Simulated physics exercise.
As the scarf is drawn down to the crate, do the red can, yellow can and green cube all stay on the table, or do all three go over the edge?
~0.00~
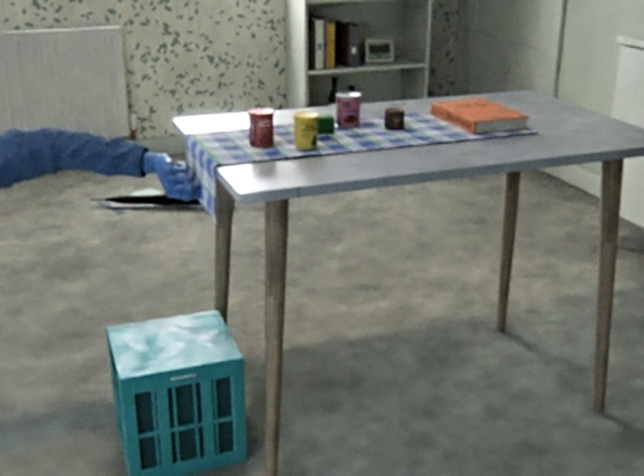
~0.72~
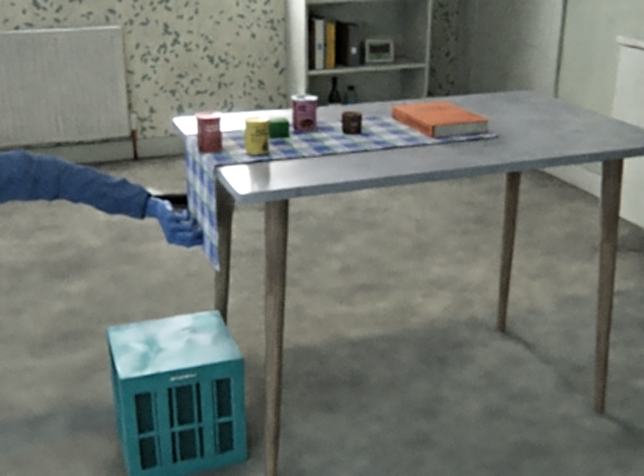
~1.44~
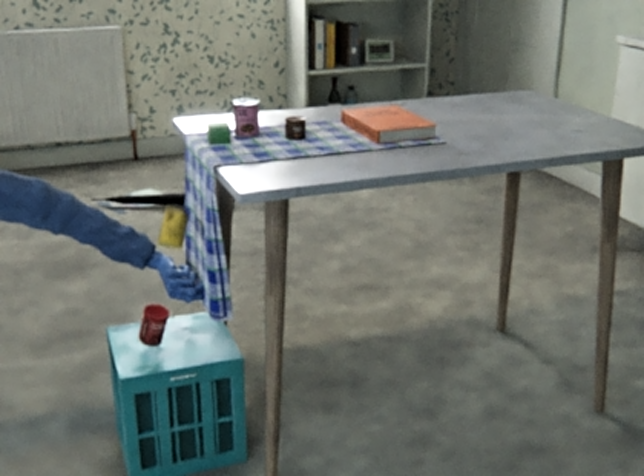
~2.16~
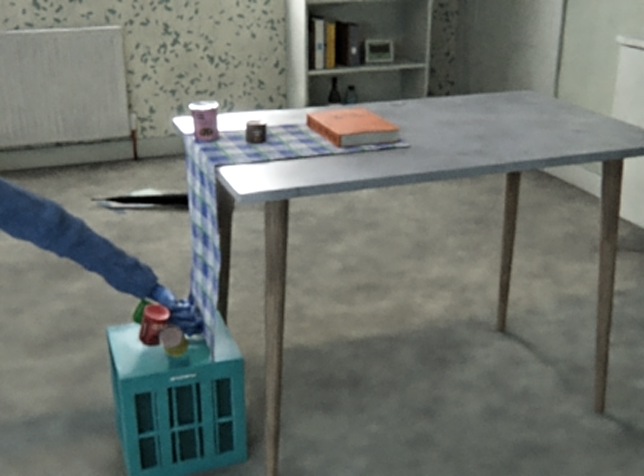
All three go over the edge and end up on the turquoise crate, and nothing else falls.
